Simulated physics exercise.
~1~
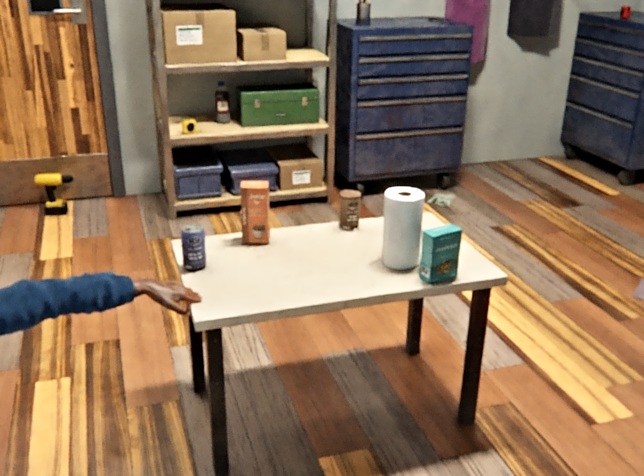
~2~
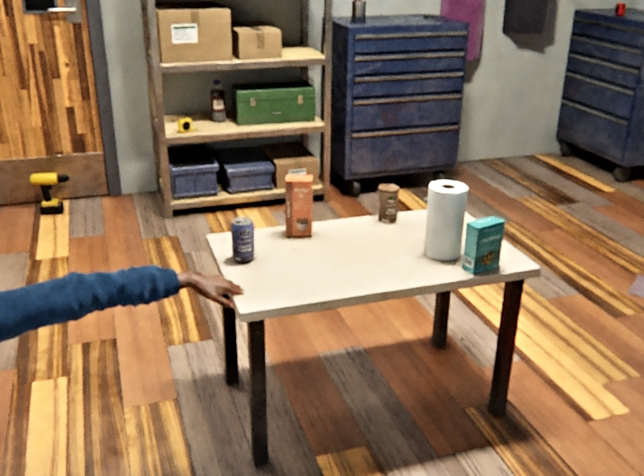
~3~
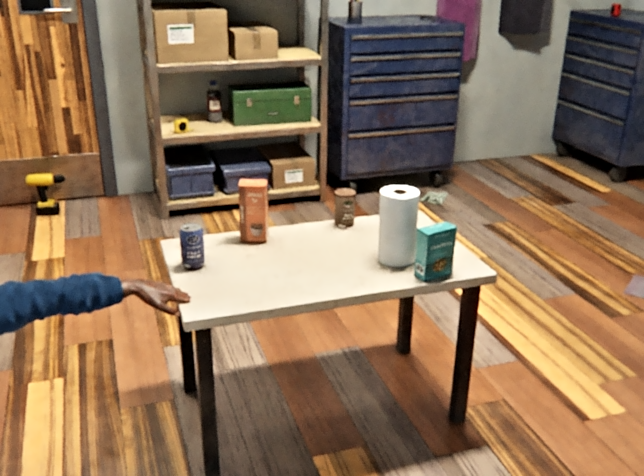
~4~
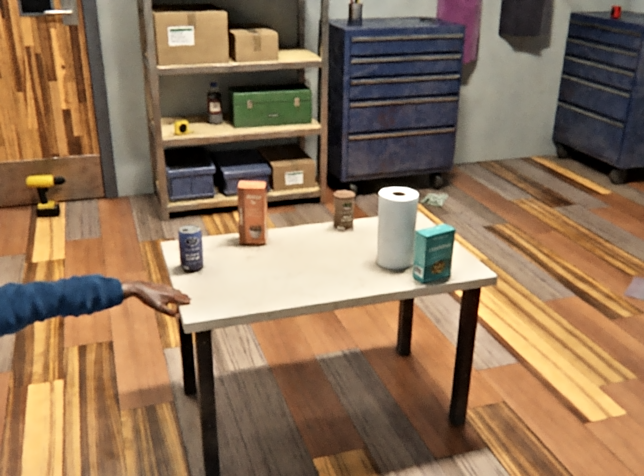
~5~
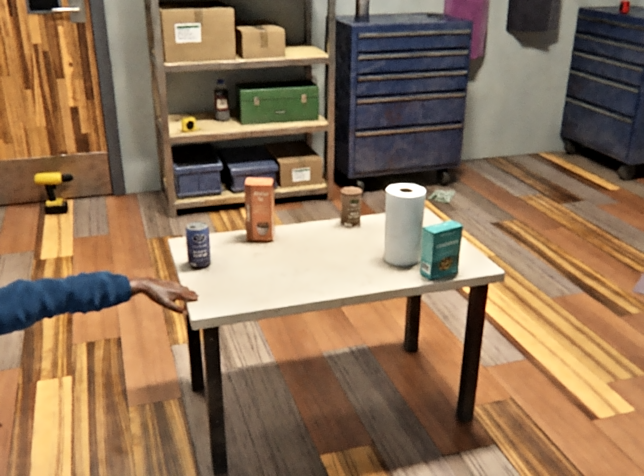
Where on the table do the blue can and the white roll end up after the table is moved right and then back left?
Both end up where they started on the table, with the blue can still near the left end and the white roll still standing beside the turquoise packet.
